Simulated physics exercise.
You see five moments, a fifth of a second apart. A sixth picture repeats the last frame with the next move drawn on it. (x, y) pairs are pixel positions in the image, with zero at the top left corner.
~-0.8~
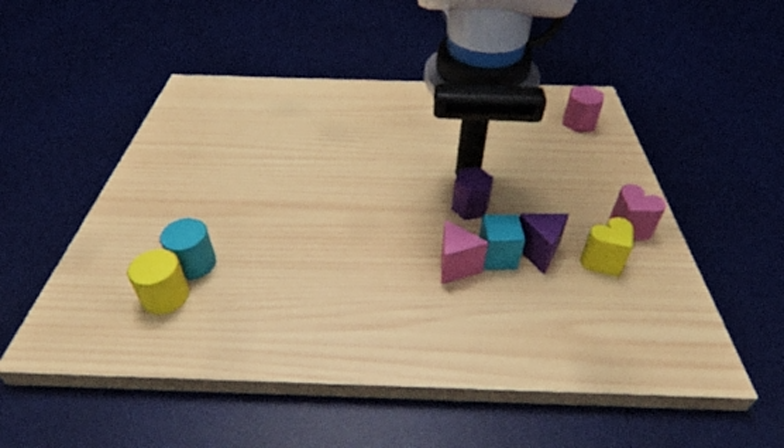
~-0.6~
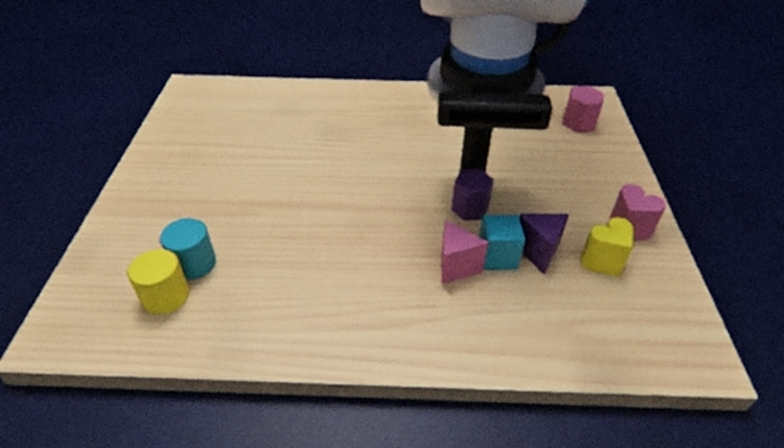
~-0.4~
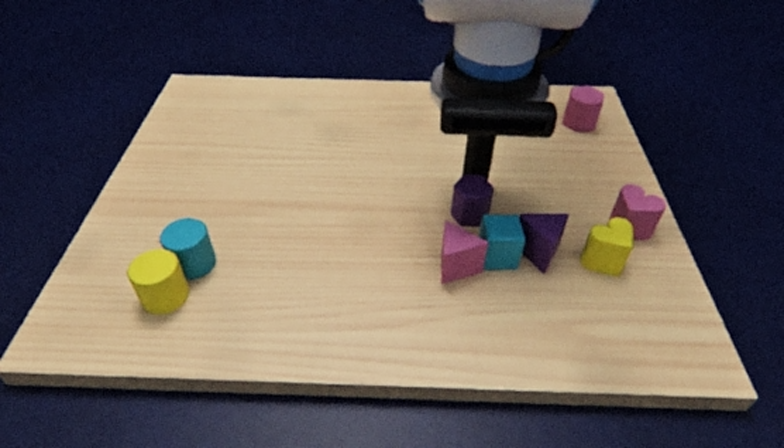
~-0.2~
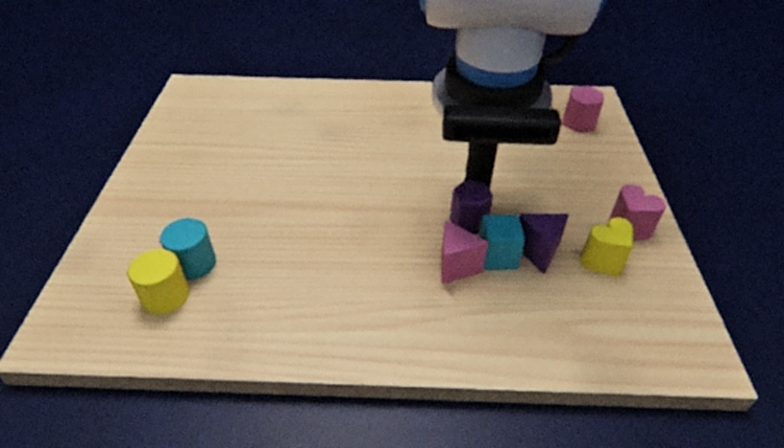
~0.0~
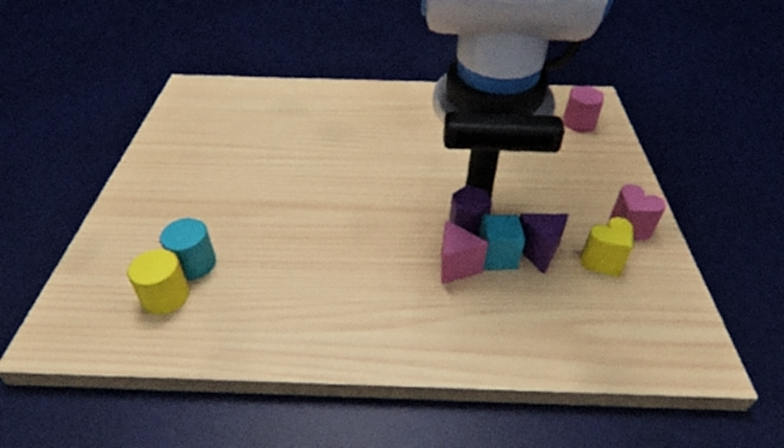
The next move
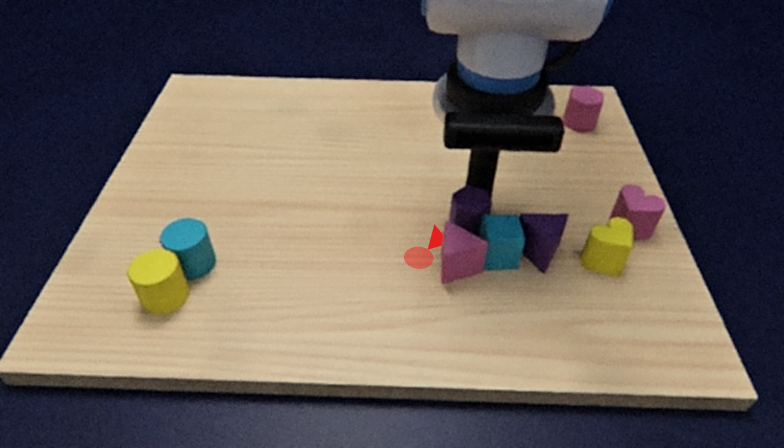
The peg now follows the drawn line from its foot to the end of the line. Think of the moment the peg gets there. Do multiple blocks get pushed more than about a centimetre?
Yes - that is the case.
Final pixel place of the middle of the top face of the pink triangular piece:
Around (462, 272).
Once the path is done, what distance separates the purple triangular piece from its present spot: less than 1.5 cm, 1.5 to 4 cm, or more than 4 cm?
Its final spot will lie within 1.5 cm of the current one.
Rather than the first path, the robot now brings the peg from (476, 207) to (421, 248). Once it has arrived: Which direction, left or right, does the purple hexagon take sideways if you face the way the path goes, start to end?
Seen from start to end, it moves left.
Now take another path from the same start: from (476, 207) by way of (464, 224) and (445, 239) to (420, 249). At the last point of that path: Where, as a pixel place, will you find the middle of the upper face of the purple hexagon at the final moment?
The middle of its upper face should be somewhere near (434, 244).
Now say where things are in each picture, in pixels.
The first picture shows peg's lower end at (468, 176); pink triangular piece at (460, 238); purple hexagon at (474, 178); turquoise square piece at (504, 226); purple triangular piece at (547, 223).
The second picture shows peg at (471, 182); blocks still.
The third picture shows peg at (474, 189); purple hexagon at (474, 185).
The fourth picture shows peg at (476, 195); purple hexagon at (473, 191).
The fifth picture shows peg at (472, 197); pink triangular piece at (460, 238); purple hexagon at (472, 197); turquoise square piece at (504, 226); purple triangular piece at (547, 223).
Drawn move, in a line from (476, 207) to (419, 258).
The first path, step by step. Halfway along, peg at (449, 225); pink triangular piece at (457, 249), turned 40° anticlockwise; purple hexagon at (449, 225), turned 20° anticlockwise.
At the end, peg at (419, 252); pink triangular piece at (462, 272), turned 80° anticlockwise; purple hexagon at (433, 254), turned 60° anticlockwise; turquoise square piece still; purple triangular piece still.
